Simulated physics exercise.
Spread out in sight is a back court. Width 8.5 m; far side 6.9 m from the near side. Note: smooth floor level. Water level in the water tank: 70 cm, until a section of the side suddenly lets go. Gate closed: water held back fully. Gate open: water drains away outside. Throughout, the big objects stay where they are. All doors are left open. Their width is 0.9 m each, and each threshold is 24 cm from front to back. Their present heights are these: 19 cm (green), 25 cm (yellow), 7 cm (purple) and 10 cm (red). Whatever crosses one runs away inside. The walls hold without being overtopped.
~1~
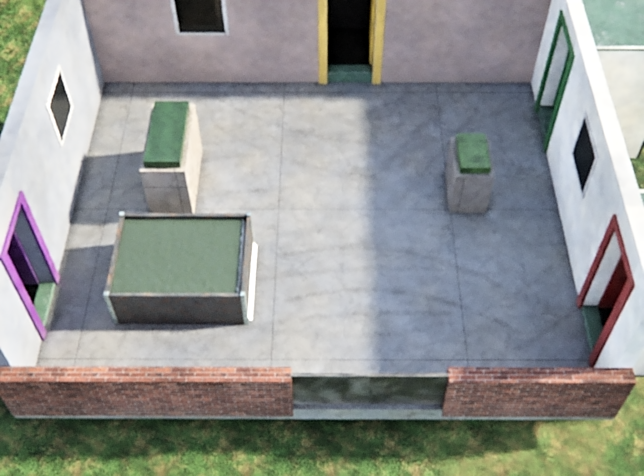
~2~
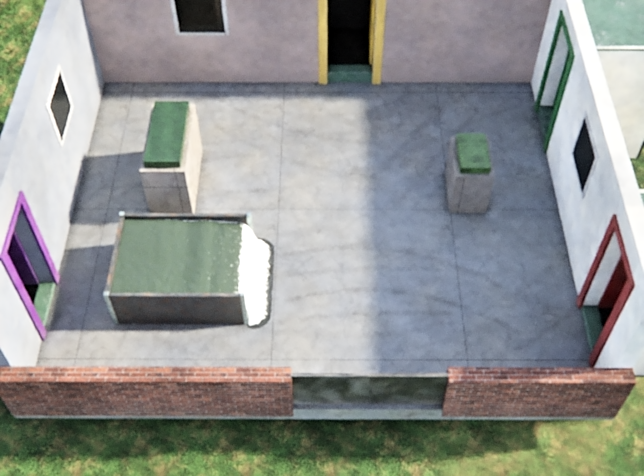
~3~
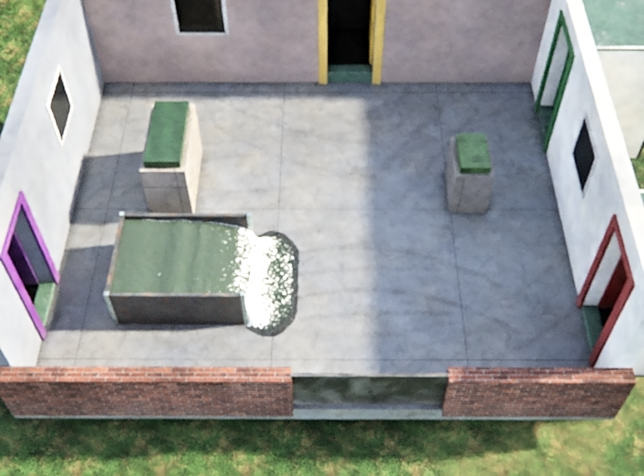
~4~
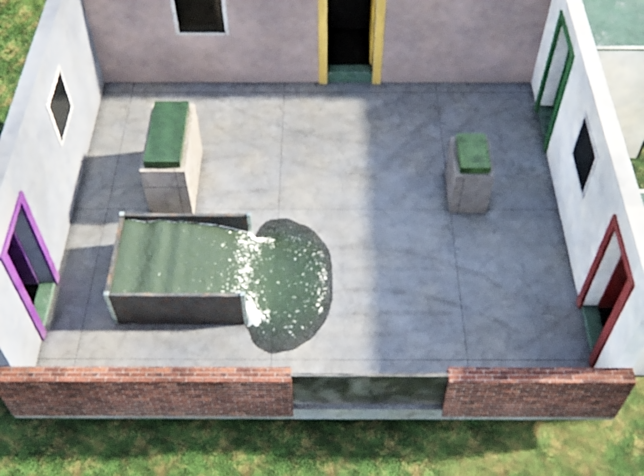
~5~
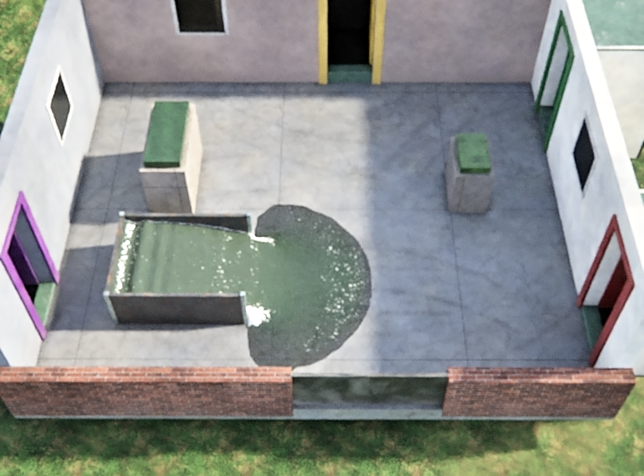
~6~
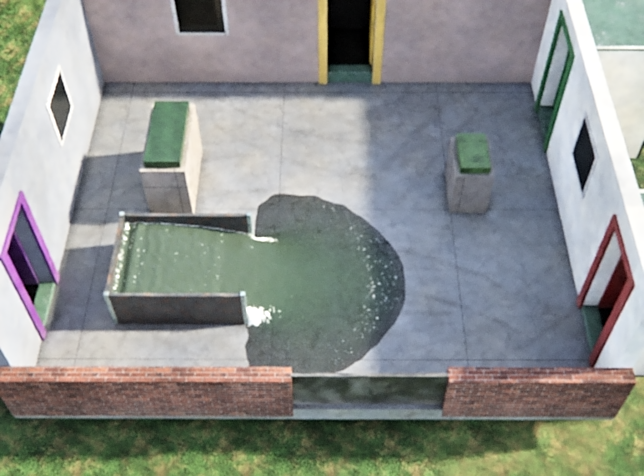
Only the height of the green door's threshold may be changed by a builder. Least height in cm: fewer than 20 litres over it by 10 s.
Approx. 6 cm.
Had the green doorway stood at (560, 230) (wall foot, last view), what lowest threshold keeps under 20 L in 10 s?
About 17 cm.
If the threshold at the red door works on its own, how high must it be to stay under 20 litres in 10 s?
The red one would have to be about 20 cm high.
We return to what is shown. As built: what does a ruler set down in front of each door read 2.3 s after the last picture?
Centimetres: Green = 1, yellow = 0, purple = 0, red = 26.
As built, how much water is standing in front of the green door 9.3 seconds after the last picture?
Depth: Near 7.5 cm.
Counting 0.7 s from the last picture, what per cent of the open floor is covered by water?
Wet share: Near 30 %.
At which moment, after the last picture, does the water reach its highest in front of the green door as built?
Roughly 6.5 s.
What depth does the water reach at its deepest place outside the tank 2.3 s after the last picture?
About 33 cm at most.
Then, 0.7 s after the last picture water covers 30 % of the floor, deepest (28 cm) near (254, 294); it has not reached the green door.
Then, 2.3 s after the last picture water covers 45 % of the floor, deepest (33 cm) near (596, 384); 1 cm at the green door, 0 litres in over its 19 cm threshold.
Then, 9.3 s after the last picture water covers 80 % of the floor, deepest (8 cm) near (549, 171); 8 cm at the green door, 0 litres in over its 19 cm threshold.
At the green door as built, the water peaked near 10 cm, 6.5 s after the last picture.
With a threshold of 5 cm, 31 litres would have come in within the 10 s; with 7 cm, 12 litres. So under 20 litres takes about 6 cm.
